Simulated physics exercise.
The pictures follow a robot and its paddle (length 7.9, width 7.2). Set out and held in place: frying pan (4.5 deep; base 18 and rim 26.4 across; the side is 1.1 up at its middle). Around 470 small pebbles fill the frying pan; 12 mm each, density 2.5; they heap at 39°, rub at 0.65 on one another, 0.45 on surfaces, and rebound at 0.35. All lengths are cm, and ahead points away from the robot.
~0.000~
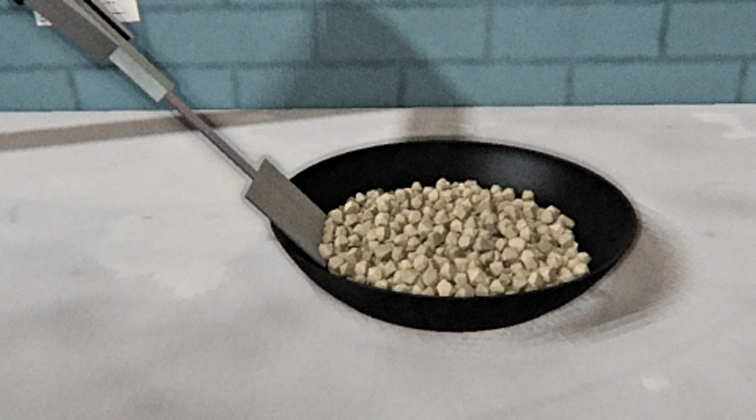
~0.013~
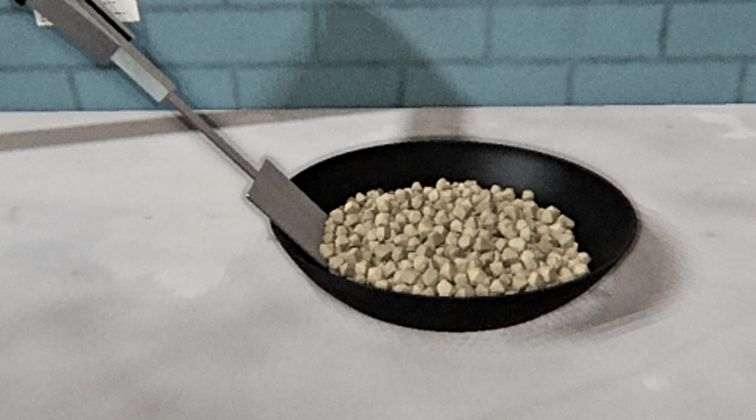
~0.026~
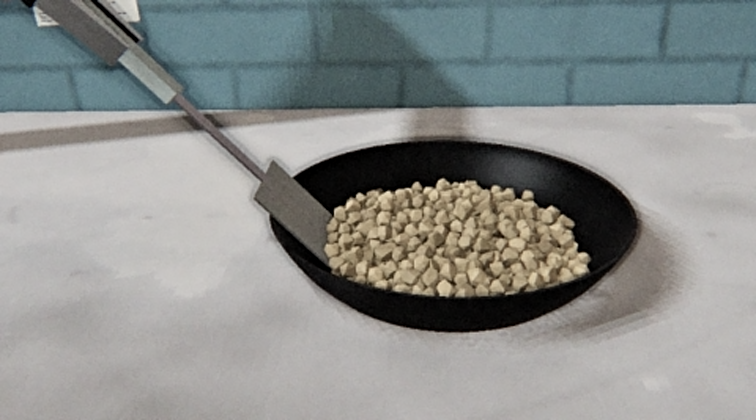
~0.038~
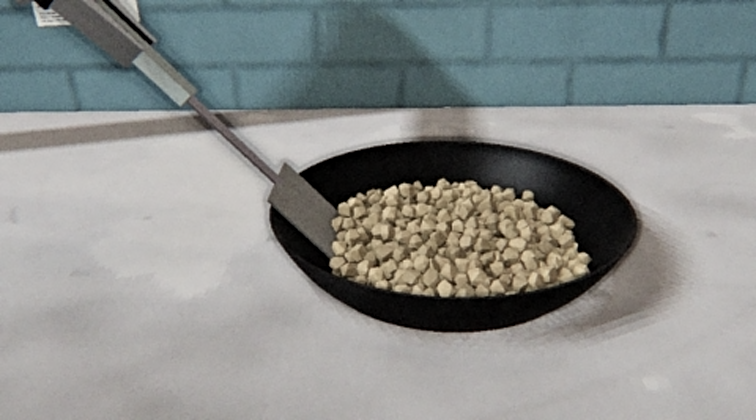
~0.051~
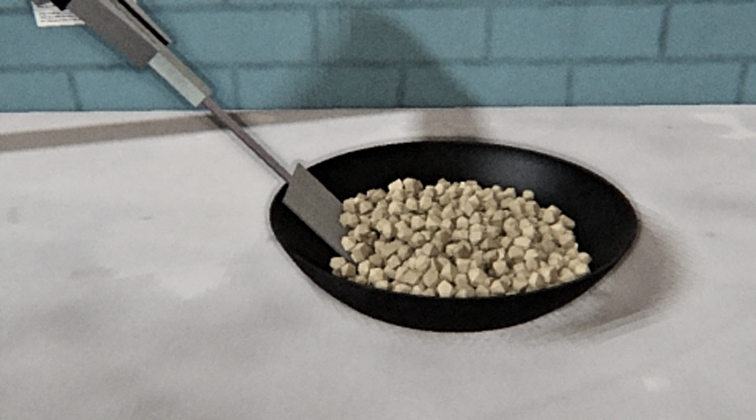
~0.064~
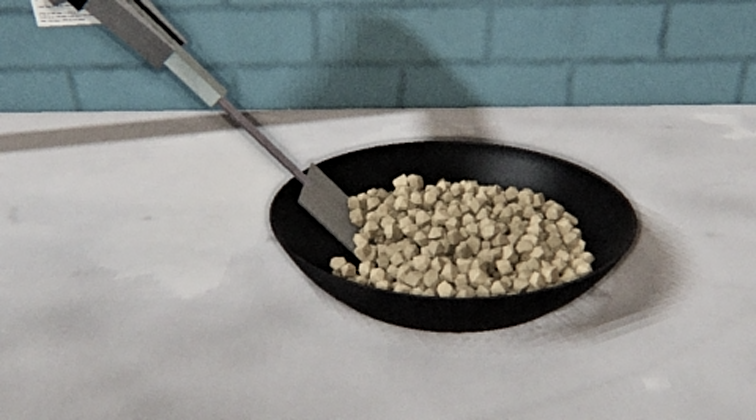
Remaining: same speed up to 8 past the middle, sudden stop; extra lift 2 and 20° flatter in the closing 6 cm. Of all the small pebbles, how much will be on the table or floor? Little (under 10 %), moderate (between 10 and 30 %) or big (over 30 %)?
Answer: Little; under 10 % of the small pebbles finish on the table or floor.
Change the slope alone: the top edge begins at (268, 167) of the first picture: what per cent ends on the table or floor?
About 10 per cent.
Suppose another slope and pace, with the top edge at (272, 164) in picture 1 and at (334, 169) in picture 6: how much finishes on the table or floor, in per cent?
About 15 per cent.
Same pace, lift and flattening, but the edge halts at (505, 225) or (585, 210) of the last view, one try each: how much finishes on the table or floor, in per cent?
Some 0 and 25 per cent.
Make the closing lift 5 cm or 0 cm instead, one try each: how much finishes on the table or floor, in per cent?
About 15 and 0 per cent.
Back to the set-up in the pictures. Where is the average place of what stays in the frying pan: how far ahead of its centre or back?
About 4.5 cm ahead.
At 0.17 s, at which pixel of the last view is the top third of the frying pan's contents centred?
Near (514, 211).
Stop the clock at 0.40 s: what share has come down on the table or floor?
About 5 per cent.
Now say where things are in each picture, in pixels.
In the first frame, the paddle top edge at (256, 176), sloping 48°; upper third of the load around (447, 227), from x 325 to 585, top at y 185; 473 in the frying pan.
In the second frame, the paddle top edge at (257, 177), sloping 48°; upper third of the load around (444, 227), from x 330 to 585, top at y 185.
In the third frame, the paddle top edge at (264, 178), sloping 48°; upper third of the load around (443, 227), from x 335 to 585, top at y 185.
In the fourth frame, the paddle top edge at (277, 180), sloping 48°; upper third of the load around (442, 225), from x 335 to 585, top at y 185.
In the fifth frame, the paddle top edge at (291, 181), sloping 48°; upper third of the load around (442, 221), from x 335 to 585, top at y 185.
In the sixth frame, the paddle top edge at (305, 181), sloping 48°; upper third of the load around (446, 218), from x 335 to 585, top at y 180; 473 in the frying pan.
After 0.12 s, sloping 48°, highest piece 5 above the table; 473 in the frying pan.
After 0.17 s, sloping 42°, highest piece 6 above the table; 473 in the frying pan.
After 0.40 s, sloping 28°, highest piece 6 above the table; 445 in the frying pan, 25 on the table or floor, 3 on the blade or in flight.
After 1.45 s, sloping 28°, highest piece 6 above the table; 443 in the frying pan, 30 on the table or floor.
In the end, 443 in the frying pan, 30 on the table or floor. That is 6 % on the table or floor.
